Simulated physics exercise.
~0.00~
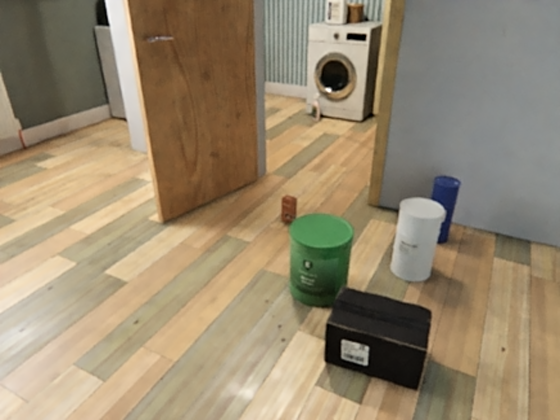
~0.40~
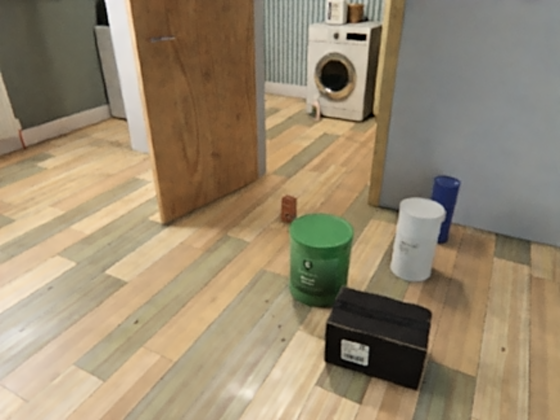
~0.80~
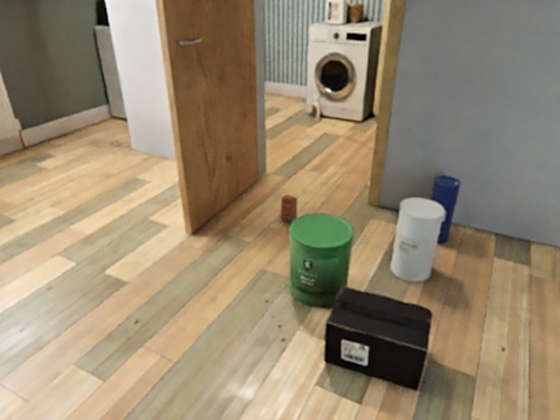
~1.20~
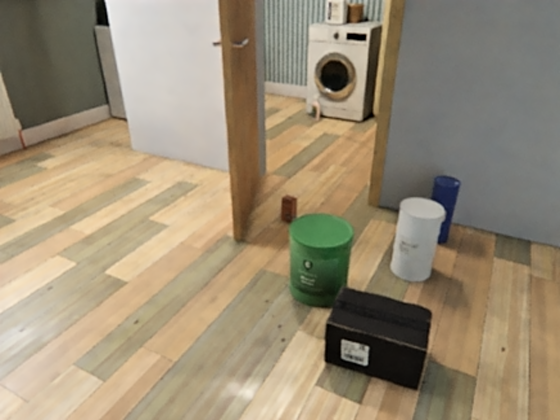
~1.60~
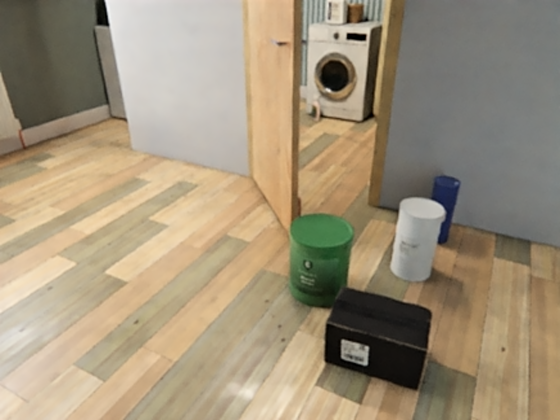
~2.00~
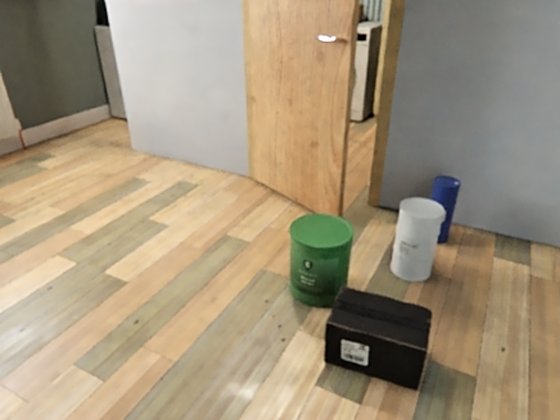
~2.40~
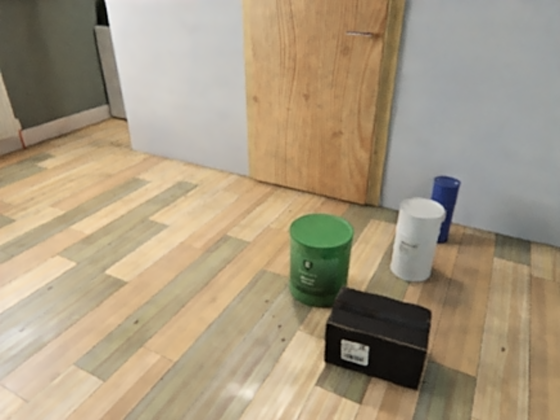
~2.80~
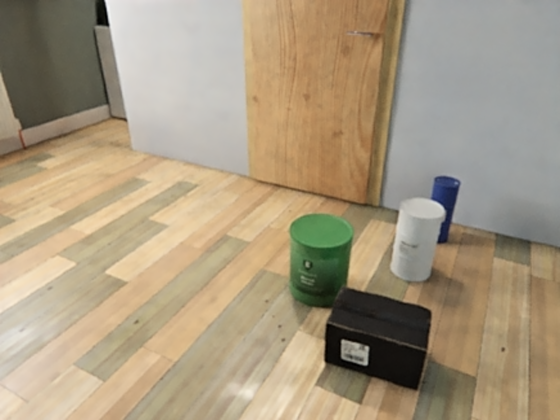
The footage shows an open wooden door swinging steadily towards its frame, passing behind a green pail, white and blue canisters and a black box that all stay still, while a small orange carton disappears behind it, and the door ends shut.
